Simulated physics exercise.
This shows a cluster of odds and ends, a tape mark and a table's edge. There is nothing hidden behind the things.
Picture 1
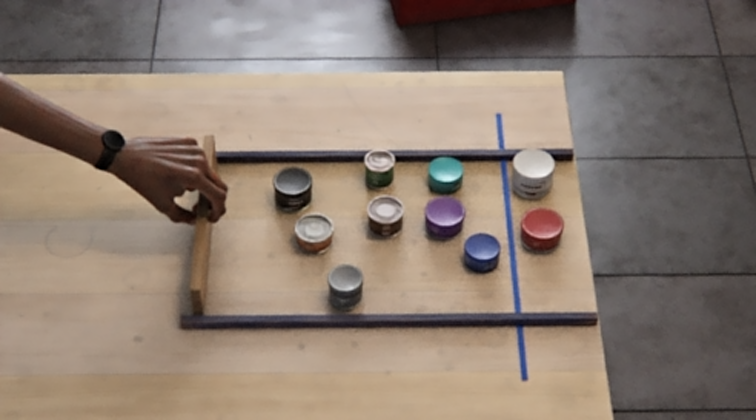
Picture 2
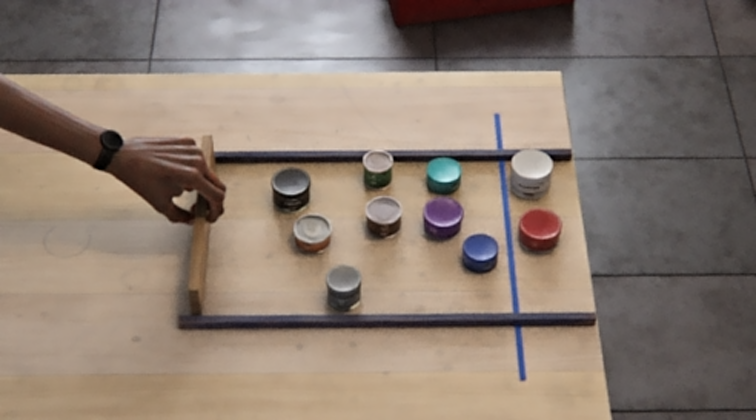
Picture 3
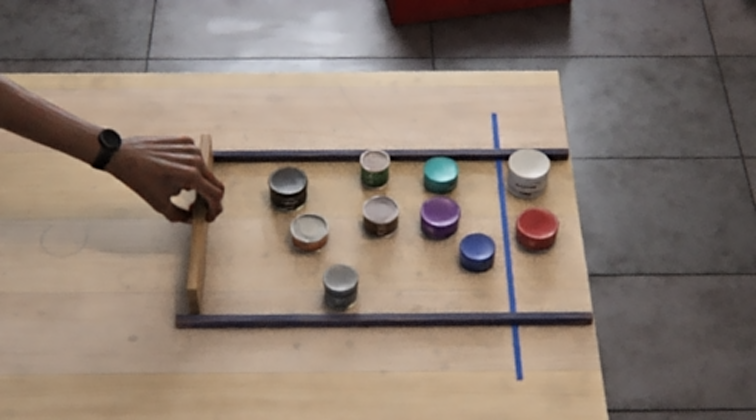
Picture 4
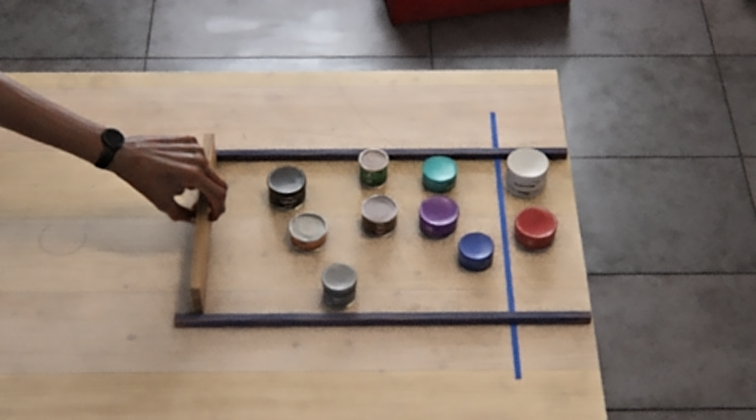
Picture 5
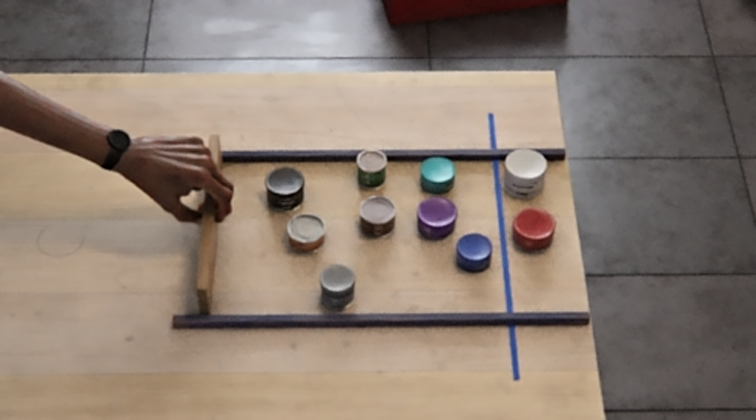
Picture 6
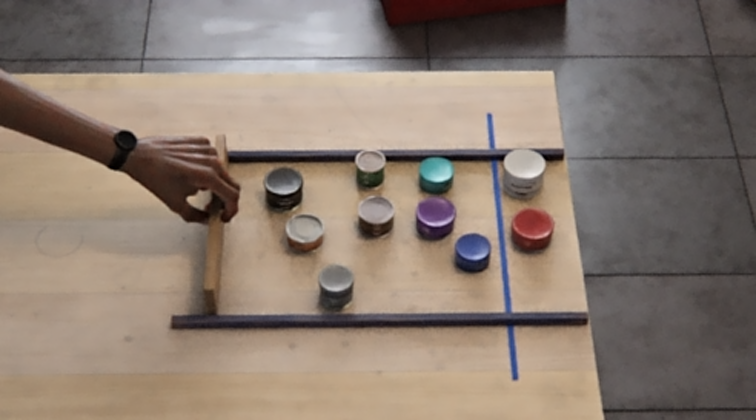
We see a hand holding a wooden board upright beside a cluster of colourful tubs and tins on a table, near blue tape. The board shifts slightly left, then moves a little right, while the containers stay in their arrangement.
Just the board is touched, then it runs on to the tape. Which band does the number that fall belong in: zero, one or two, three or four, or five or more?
Just one or two tumble.
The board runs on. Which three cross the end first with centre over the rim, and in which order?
Order: Red tin, then white tub, then purple tin.
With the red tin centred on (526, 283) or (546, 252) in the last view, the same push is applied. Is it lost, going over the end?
In the two tries the red tin is not knocked off and is not knocked off, in that order.
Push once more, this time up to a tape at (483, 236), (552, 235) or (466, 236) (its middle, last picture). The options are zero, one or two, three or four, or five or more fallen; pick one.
So, for the three spots in the order asked, I'd go with no fall at all, five or over and no fall at all.
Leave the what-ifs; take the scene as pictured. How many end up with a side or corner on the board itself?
That comes to 5.
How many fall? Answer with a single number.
My count gives 2.
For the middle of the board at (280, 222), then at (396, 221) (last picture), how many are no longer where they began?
In order, the tallies are 1 and 7.
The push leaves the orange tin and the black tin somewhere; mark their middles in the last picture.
The orange tin ends up near (522, 245), and the black tin near (517, 187).
Early on, none off yet; red tin at rest near (532, 230); white tub at rest near (523, 174); blue tub at rest near (473, 253).
Finally, the number that fall off is one or two; lost, white tub and red tin.
